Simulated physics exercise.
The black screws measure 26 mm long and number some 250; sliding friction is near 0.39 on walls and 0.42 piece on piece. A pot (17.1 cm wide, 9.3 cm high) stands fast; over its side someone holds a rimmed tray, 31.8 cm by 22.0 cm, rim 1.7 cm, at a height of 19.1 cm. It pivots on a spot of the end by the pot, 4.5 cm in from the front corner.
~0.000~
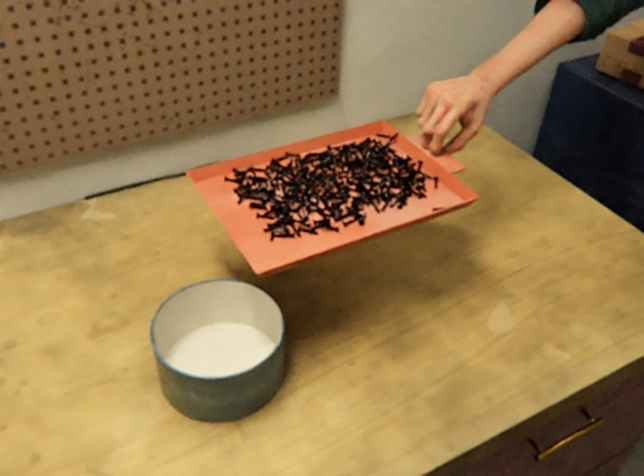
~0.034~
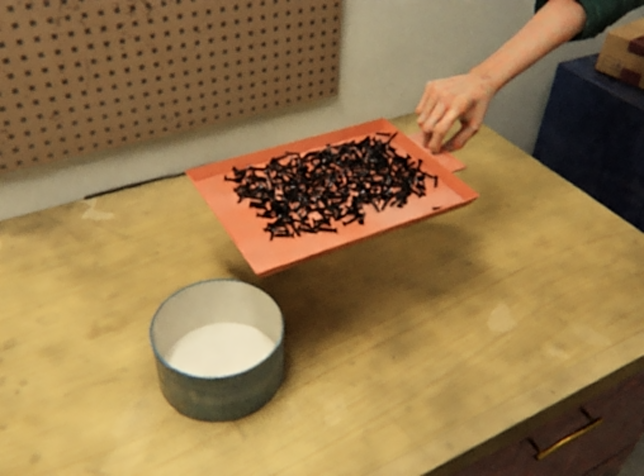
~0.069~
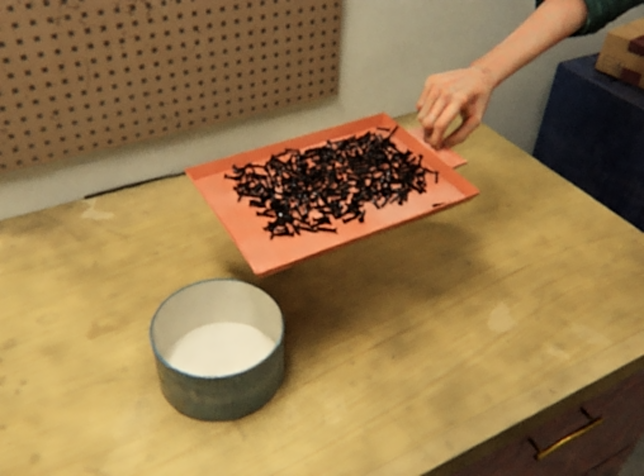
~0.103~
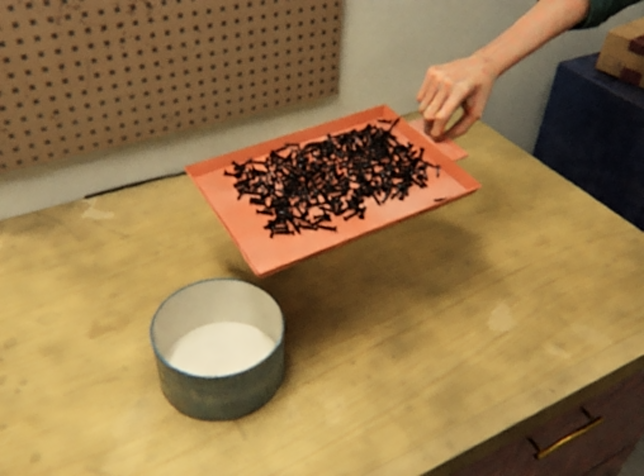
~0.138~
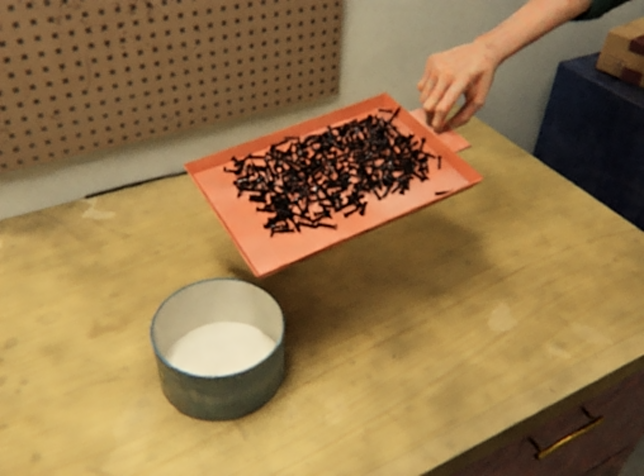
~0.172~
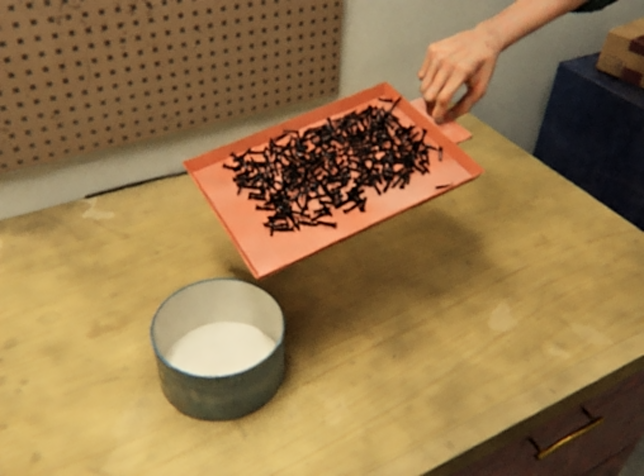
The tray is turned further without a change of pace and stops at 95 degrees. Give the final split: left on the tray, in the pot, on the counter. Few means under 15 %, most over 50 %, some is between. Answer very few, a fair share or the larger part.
Tray very few, pot the larger part, counter a fair share.
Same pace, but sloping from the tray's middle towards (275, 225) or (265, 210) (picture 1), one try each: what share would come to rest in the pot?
Some 60 and 30 per cent.
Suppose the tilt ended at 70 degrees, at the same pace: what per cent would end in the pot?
Then about 65 per cent.
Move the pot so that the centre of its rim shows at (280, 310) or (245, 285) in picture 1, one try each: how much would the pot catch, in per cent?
About 10 and 0 per cent.
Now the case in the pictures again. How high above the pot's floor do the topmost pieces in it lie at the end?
Roughly 3.0 cm.
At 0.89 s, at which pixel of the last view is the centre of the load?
Near (219, 373).
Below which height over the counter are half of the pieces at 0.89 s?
About 8 cm.
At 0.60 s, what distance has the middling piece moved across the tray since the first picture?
Roughly 9 cm.
After 0.60 s, tilt 51 degrees; the tray holds 100 %, the pot 0 %.
After 0.89 s, tilt 78 degrees; the tray holds 5 %, the pot 40 %.
Then, at 1.28 s, tilt 95 degrees; the tray holds 0 %, the pot 65 %.
At rest (1.8 s), tray 0 %, pot 65 %, counter 35 %.
